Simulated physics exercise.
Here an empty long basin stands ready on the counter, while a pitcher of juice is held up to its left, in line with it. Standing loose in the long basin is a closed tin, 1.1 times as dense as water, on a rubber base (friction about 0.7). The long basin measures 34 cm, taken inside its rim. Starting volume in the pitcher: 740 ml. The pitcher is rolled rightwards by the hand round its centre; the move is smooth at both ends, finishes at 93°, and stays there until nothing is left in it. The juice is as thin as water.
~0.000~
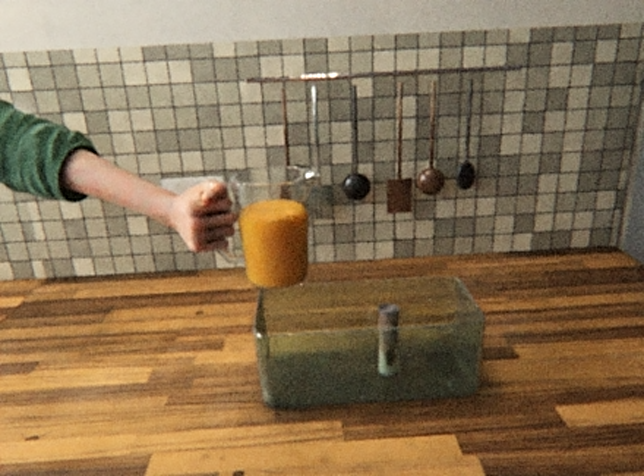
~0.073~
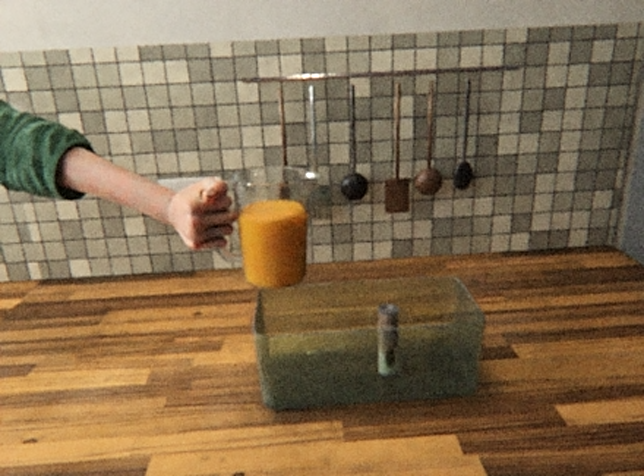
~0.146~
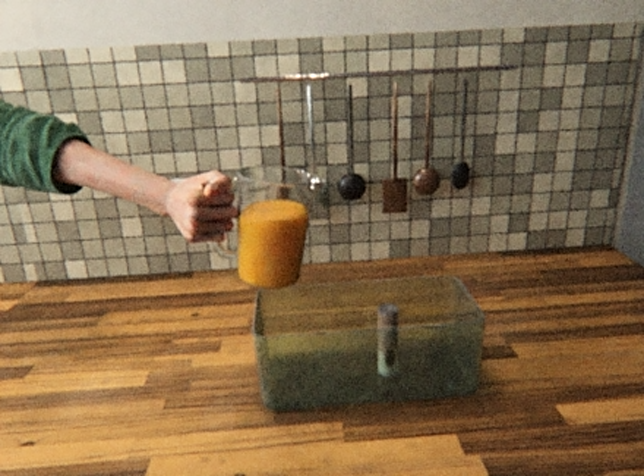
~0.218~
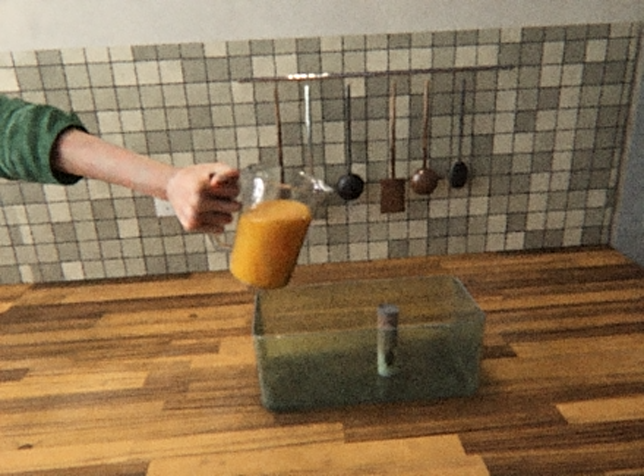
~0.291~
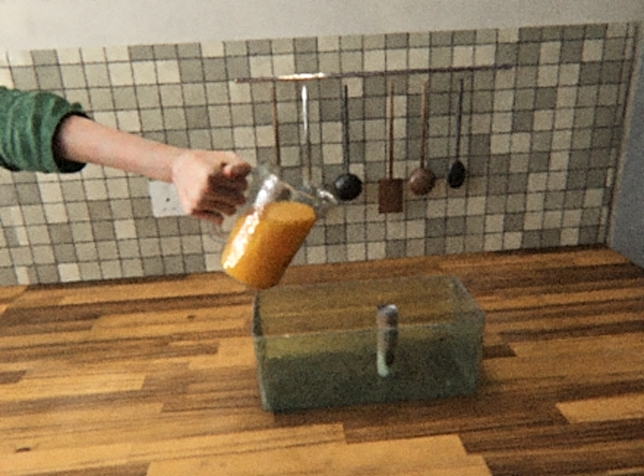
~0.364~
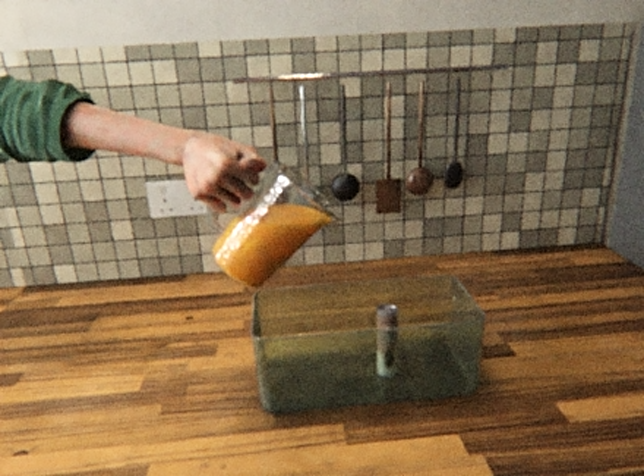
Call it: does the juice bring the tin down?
Call: Brought down.
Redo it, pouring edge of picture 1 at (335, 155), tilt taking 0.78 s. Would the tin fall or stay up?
Then the tin remains standing.
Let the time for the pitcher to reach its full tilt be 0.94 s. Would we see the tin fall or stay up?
The tin topples.
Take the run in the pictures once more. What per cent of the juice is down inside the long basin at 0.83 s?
42 per cent or thereabouts.
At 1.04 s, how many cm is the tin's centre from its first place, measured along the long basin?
Around 7 centimetres.
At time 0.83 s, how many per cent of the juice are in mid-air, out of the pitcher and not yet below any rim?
It comes to some 18 percent of the total.
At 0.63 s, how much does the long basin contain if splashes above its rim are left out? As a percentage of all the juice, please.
Near 6 in a hundred.
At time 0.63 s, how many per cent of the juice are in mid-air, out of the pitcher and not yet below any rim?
Around 16 in a hundred.
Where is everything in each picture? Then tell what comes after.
The first picture shows tilt 0°; pouring edge (320, 174); surface from (239, 209) to (306, 206); the long basin's rim runs from (257, 311) to (471, 298); the tin's top is at (389, 312).
The second picture shows tilt 2°; pouring edge (321, 176); surface from (239, 210) to (306, 207).
The third picture shows tilt 8°; pouring edge (326, 181); surface from (241, 210) to (307, 206).
The fourth picture shows tilt 18°; pouring edge (333, 190); surface from (240, 212) to (311, 208).
The fifth picture shows tilt 30°; pouring edge (339, 203); surface from (235, 224) to (317, 210).
The sixth picture shows tilt 43°; pouring edge (342, 219); surface from (223, 232) to (329, 214).
After 0.63 s the tilt is 87° and 77 per cent is still to pour; the tin stands where it began.
After 0.83 s the tilt is 93° and 40 per cent is still to pour; the tin leans 17°.
After 1.04 s the tilt is 93° and 16 per cent is still to pour; the tin lies on its side.
After 1.26 s the tilt is 93° and 6 per cent is still to pour; the tin lies on its side.
In the end the tin lies on its side.
